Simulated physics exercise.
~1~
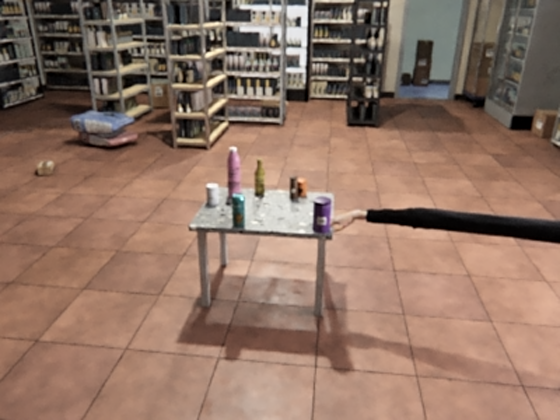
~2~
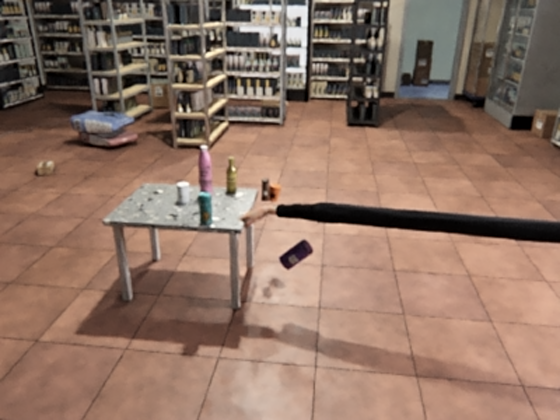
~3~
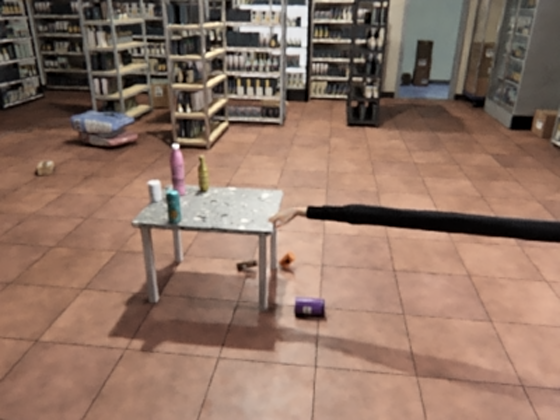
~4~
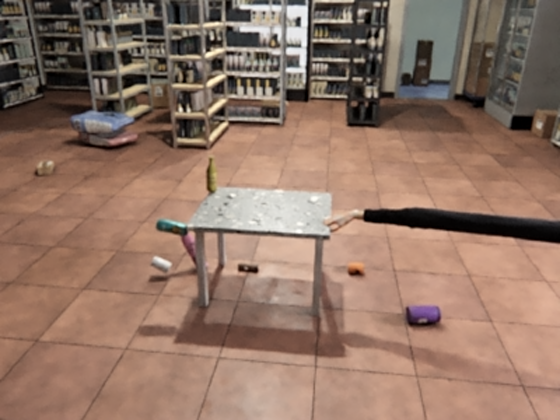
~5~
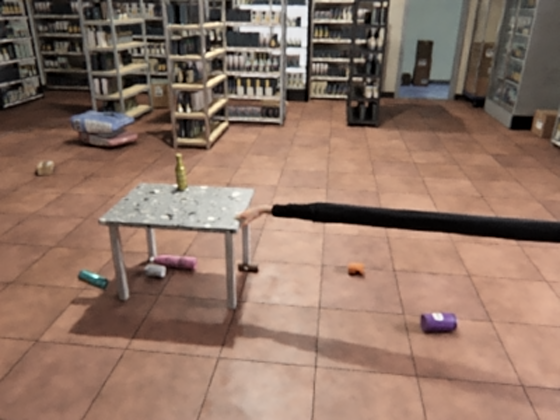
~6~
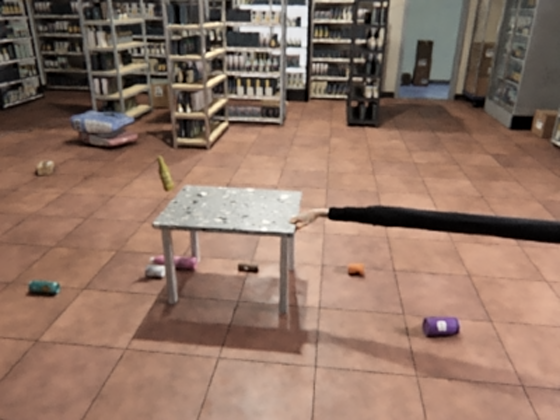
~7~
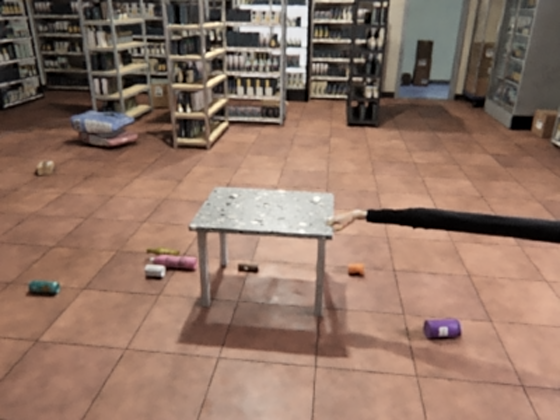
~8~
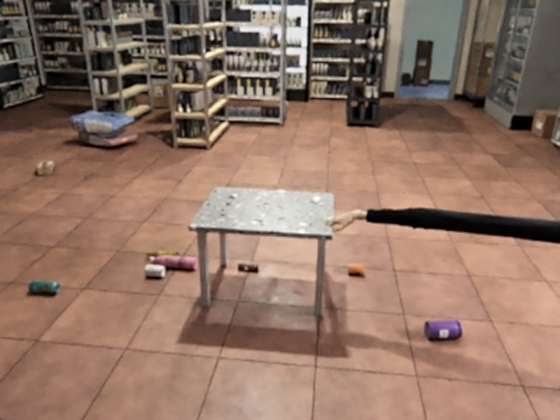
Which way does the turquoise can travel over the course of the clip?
The turquoise can moves to the left, ending up on its side on the floor to the left of the table.
